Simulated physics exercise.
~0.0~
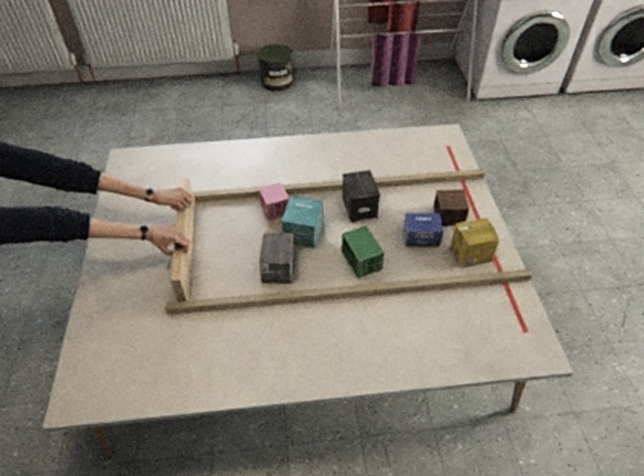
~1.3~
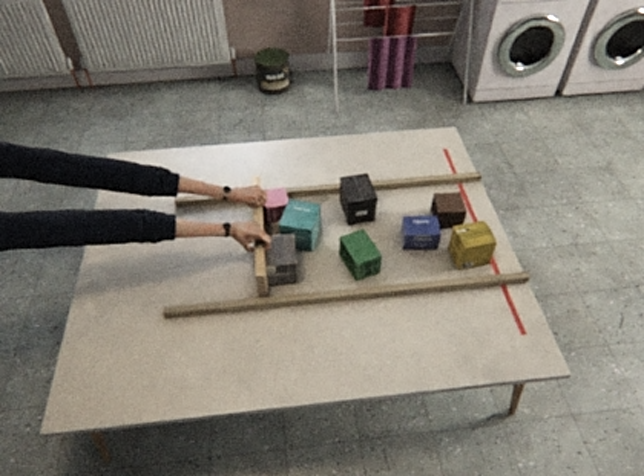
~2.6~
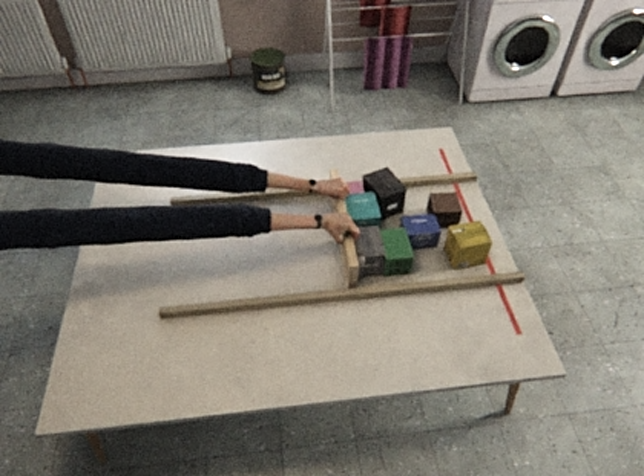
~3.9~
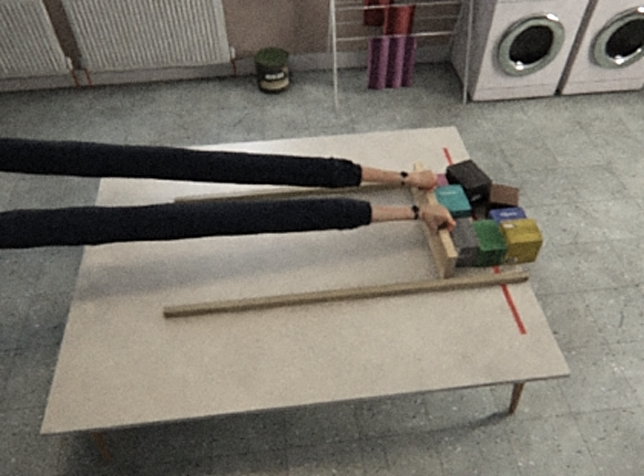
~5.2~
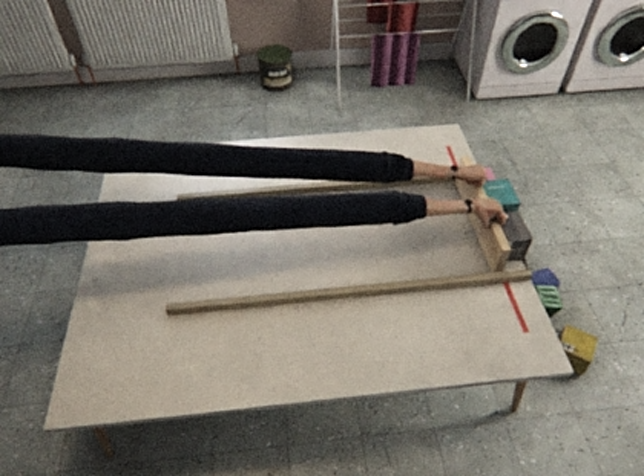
A wooden plank, held upright by two dark-sleeved arms reaching in from the left, stands between two battens on a pale low platform, seen from above in a room with washing machines. Ahead of it sit eight boxes, with pink, turquoise and grey nearest, black and green in the middle, and blue, brown and yellow towards a red tape line at the right. The hands push the plank rightward, gathering the near boxes, then bunching the rest against the far edge. The plank stops by the tape, with pink, turquoise and grey still on the platform and the other five pushed off.
